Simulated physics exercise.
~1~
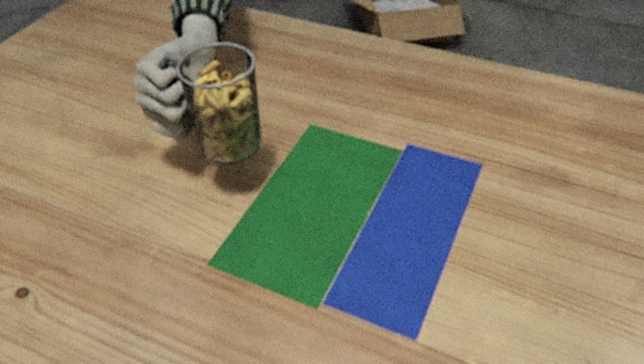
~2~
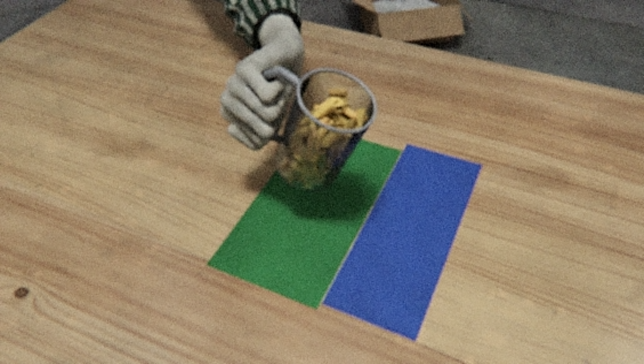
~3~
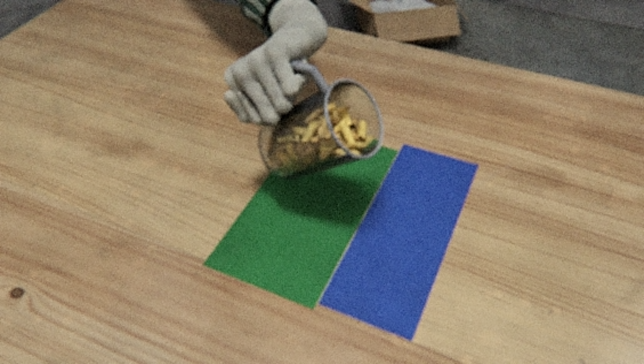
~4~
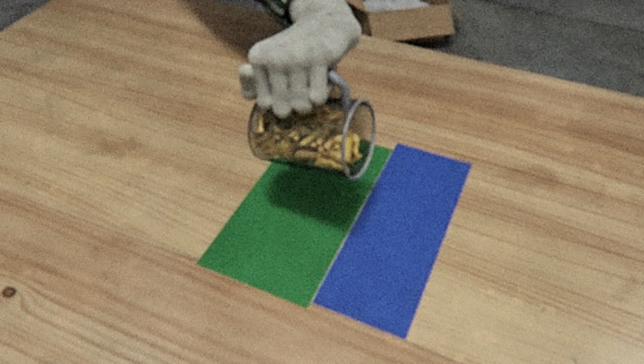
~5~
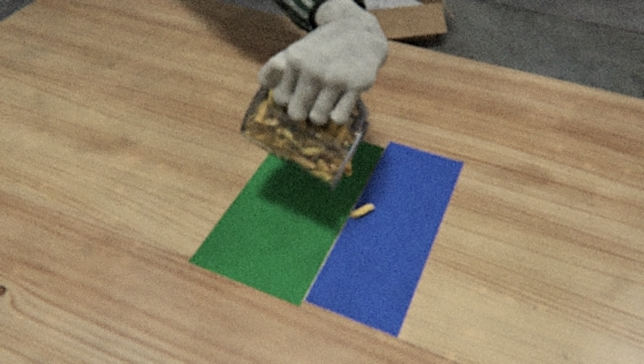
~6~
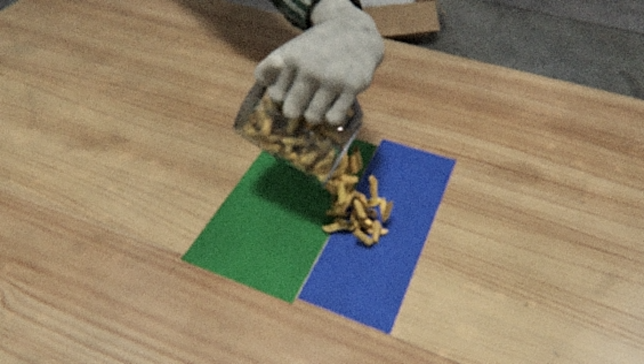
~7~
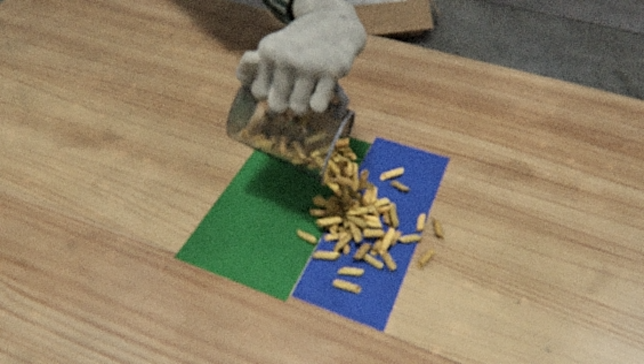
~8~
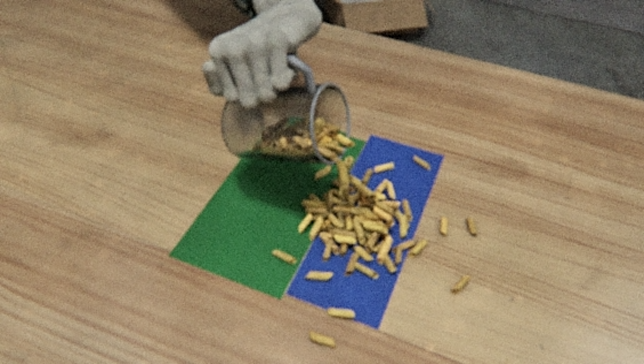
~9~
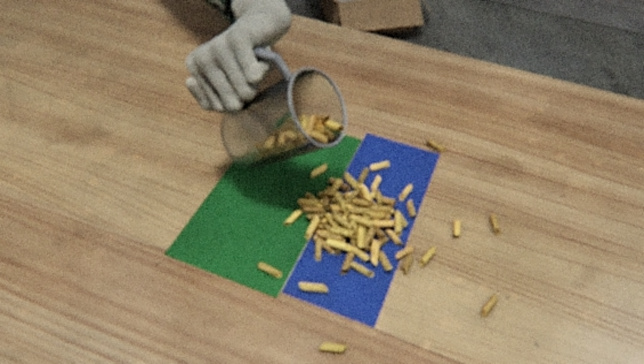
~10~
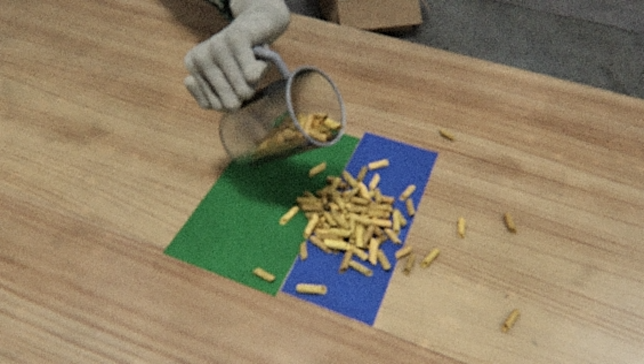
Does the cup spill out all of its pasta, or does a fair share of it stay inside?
A fair share of the pasta stays inside the cup. Most of what spills ends up on the blue mat, with only a little on the green mat and the bare table.
